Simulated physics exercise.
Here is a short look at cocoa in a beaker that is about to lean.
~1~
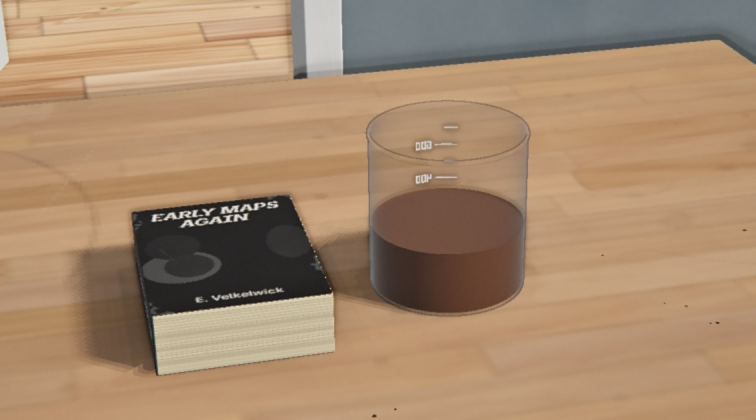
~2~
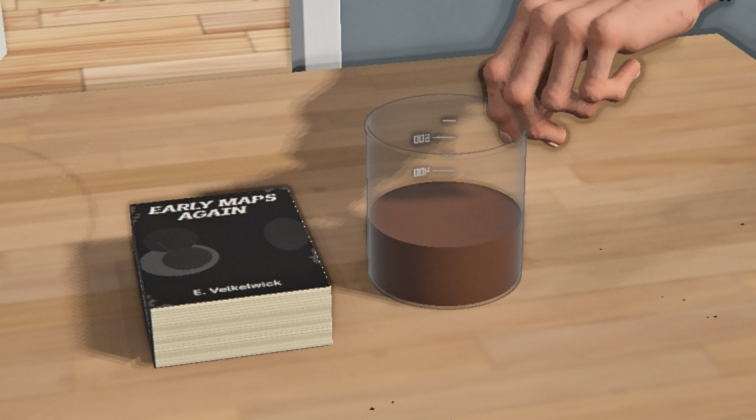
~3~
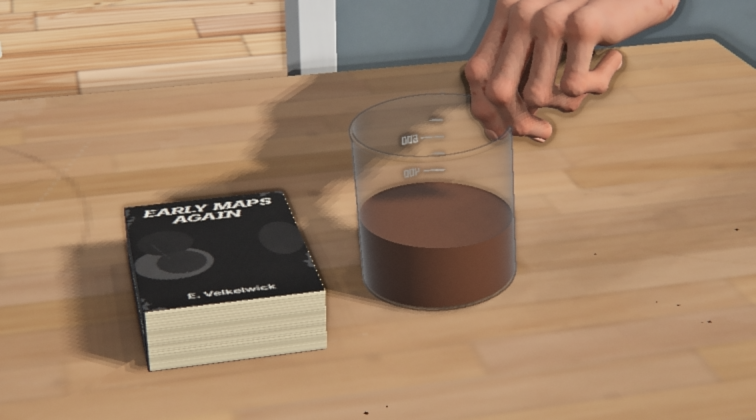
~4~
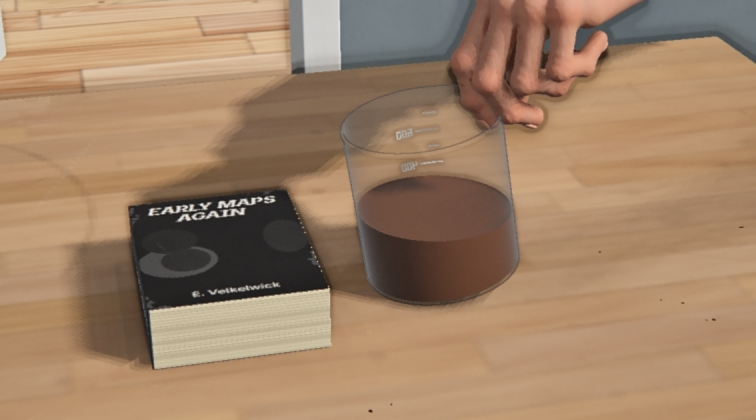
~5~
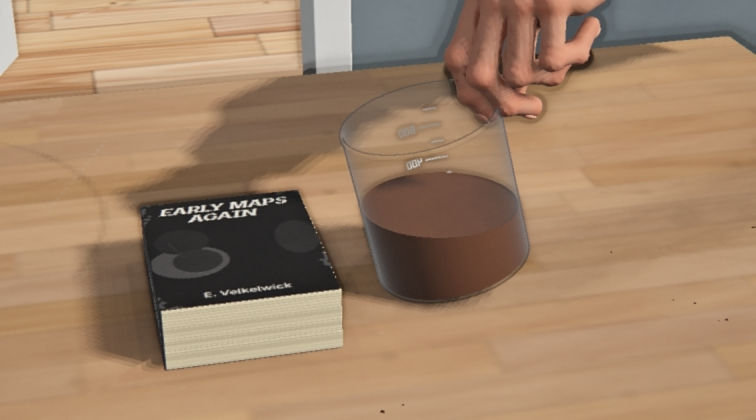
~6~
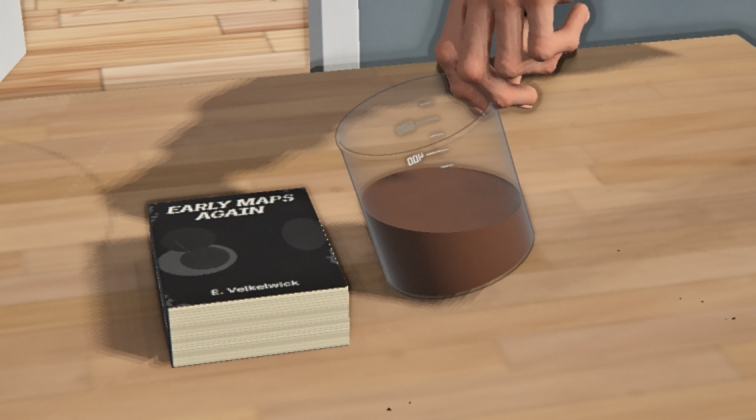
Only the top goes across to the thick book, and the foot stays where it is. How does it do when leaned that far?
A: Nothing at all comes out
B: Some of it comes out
Option A: Nothing at all comes out.
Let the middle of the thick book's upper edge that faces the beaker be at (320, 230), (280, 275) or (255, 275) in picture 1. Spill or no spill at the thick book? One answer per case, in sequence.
First try contents stay put, second contents get out, third contents get out.
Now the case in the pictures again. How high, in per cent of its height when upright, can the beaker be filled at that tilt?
Limit: Approx. 55 in a hundred.
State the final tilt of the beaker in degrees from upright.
45 degrees.
A moment on, the beaker leans by about 30°; all is still inside.
Further on, the beaker leans by about 40°; all is still inside.
When it is over, the beaker leans by about 45°, against the thick book; all is still inside.
